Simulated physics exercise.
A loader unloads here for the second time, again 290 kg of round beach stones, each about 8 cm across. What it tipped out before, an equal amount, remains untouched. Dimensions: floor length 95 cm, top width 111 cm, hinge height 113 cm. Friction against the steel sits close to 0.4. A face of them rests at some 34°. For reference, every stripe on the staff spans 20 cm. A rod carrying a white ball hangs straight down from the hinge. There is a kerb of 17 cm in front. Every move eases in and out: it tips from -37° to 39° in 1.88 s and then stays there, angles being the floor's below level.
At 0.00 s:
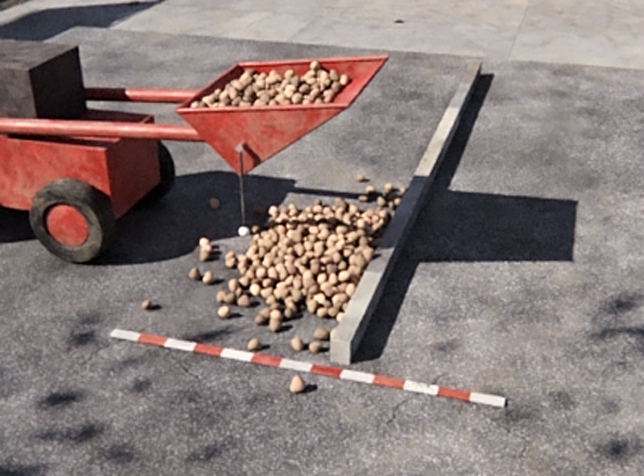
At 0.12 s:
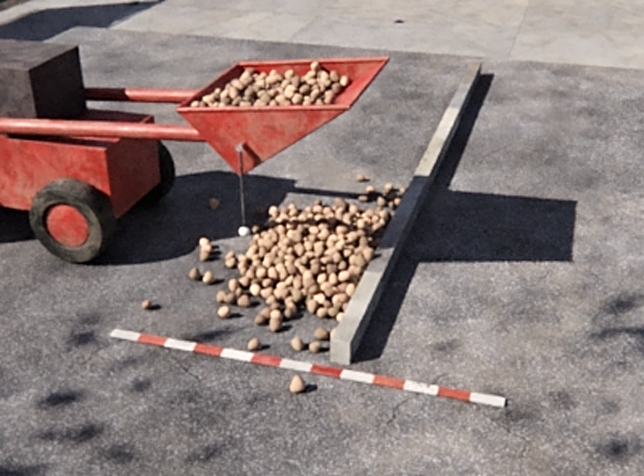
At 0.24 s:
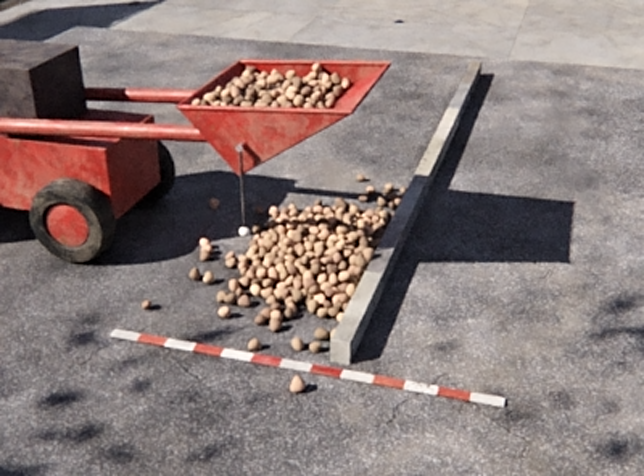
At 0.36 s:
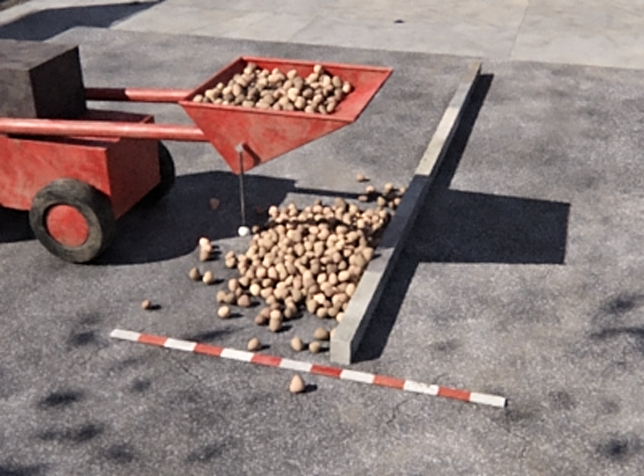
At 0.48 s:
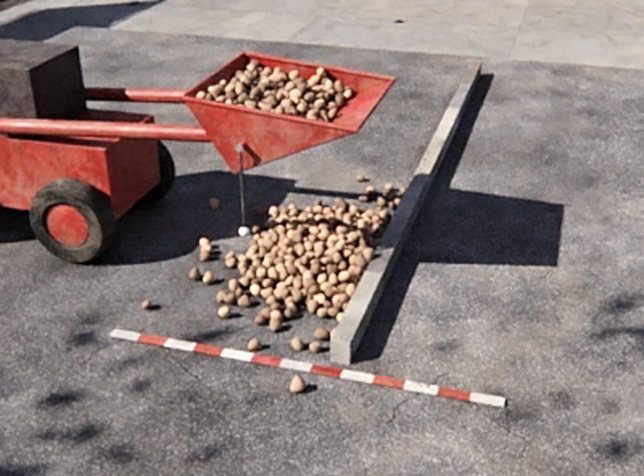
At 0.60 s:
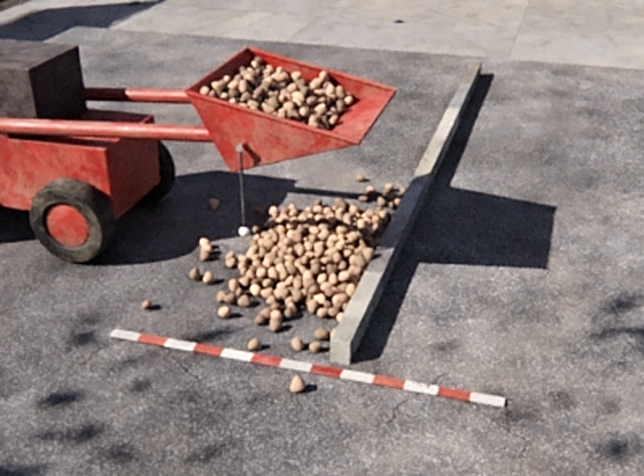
A red loader bucket of round stones slowly tilting back toward level above a heap of stones beside a low kerb.
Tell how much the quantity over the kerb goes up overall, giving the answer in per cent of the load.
It goes up by roughly 53 per cent.
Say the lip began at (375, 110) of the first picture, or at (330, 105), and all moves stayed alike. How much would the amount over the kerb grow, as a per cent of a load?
Roughly 90 and 35 per cent, in that order.
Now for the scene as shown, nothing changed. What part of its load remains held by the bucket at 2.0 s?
Near 25 per cent of the load is held.
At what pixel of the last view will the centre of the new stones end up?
They settle centred around (403, 260).
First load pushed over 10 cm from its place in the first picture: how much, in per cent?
About 0 per cent.
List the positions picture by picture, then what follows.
In the first frame, the bucket is at -37°, its lip at (349, 105); the top of the load is at (305, 80). The earlier load is highest near (328, 235), 18 cm above ground level, 100 % on this side of the kerb.
The second frame shows lip at (350, 107), floor tilted -36°, highest stones at (305, 81); the stones move at 0.1 m/s on average.
In the third frame, the bucket is at -34°, its lip at (352, 112); the top of the load is at (290, 83); the stones move at 0.1 m/s on average.
The fourth frame shows lip at (355, 120), floor tilted -30°, highest stones at (262, 79); the stones move at 0.1 m/s on average.
In the fifth frame, the bucket is at -25°, its lip at (358, 131); the top of the load is at (258, 74); the stones move at 0.2 m/s on average.
The sixth frame shows lip at (360, 143), floor tilted -19°, highest stones at (250, 72); the stones move at 0.2 m/s on average.
After 1.4 s the floor is at 27°; in per cent of one load, 100 in the bucket, 100 on this side of the kerb; the foremost stones are at (368, 263).
After 2.0 s the floor is at 39°; in per cent of one load, 26 in the bucket, 157 on this side of the kerb, 18 over the kerb; the foremost stones are at (445, 273).
After 2.3 s the floor is at 39°; in per cent of one load, 0 in the bucket, 155 on this side of the kerb, 45 over the kerb; the foremost stones are at (518, 265).
After 5.0 s the floor is at 39°; in per cent of one load, 0 in the bucket, 147 on this side of the kerb, 53 over the kerb; the foremost stones are at (596, 292). Net gain over the kerb, 53.
